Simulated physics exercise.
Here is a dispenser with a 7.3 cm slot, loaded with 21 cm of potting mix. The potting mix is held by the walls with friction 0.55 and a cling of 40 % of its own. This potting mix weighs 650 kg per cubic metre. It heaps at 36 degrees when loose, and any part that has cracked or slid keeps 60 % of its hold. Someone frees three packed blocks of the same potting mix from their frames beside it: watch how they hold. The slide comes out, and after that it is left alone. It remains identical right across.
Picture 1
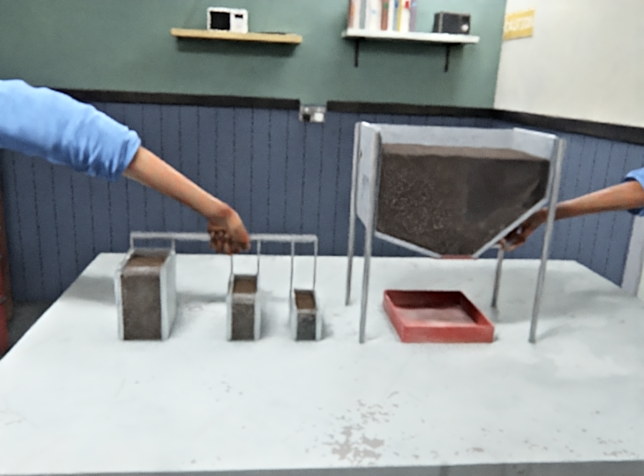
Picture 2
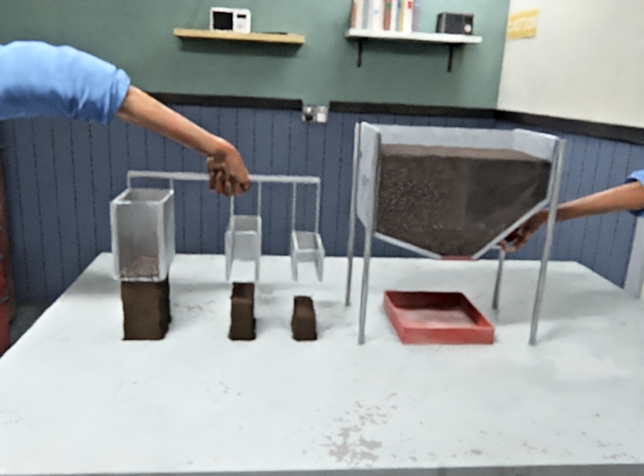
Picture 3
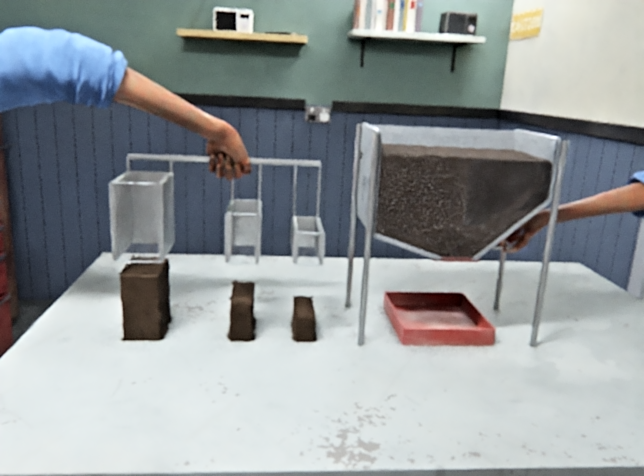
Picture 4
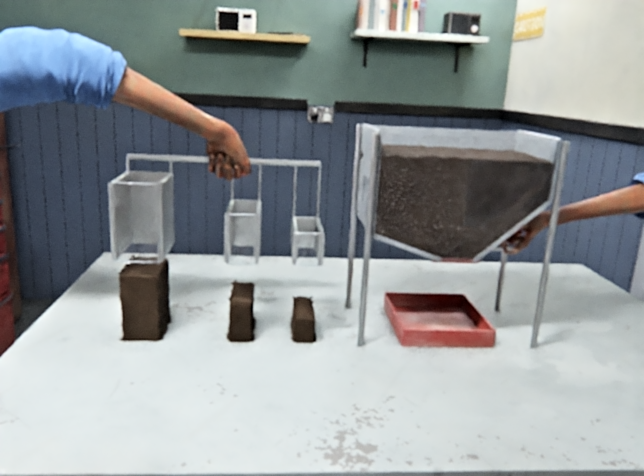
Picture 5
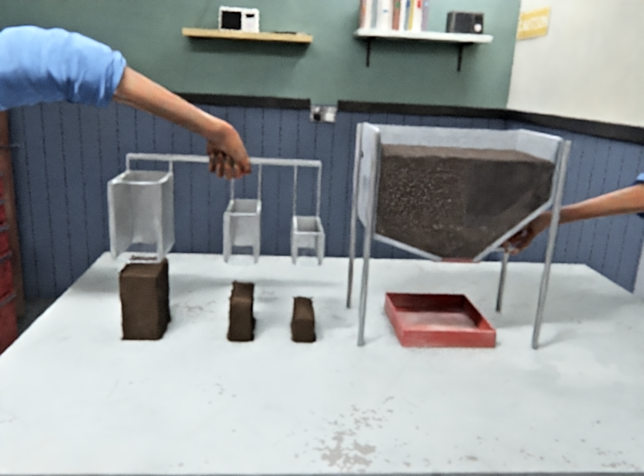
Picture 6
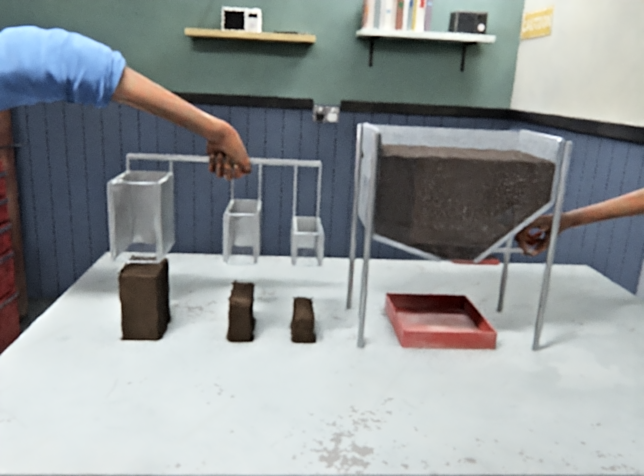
To begin with, a hand on the left lifts three joined casings off three dark brown blocks, which stay standing, tallest at left. The casings are then held above them while, at the end, a hand on the right draws the slide beneath the filled dispenser slightly rightward; the red tray remains empty.
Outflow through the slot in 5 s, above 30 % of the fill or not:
Not above.
Last picture + 0.35 s, 0 % has run out.
Last picture + 0.77 s, 0 % has run out.
Last picture + 1.18 s, 0 % has run out.
Last picture + 1.60 s, 0 % has run out.
Last picture + 4.90 s, 0 % has run out.
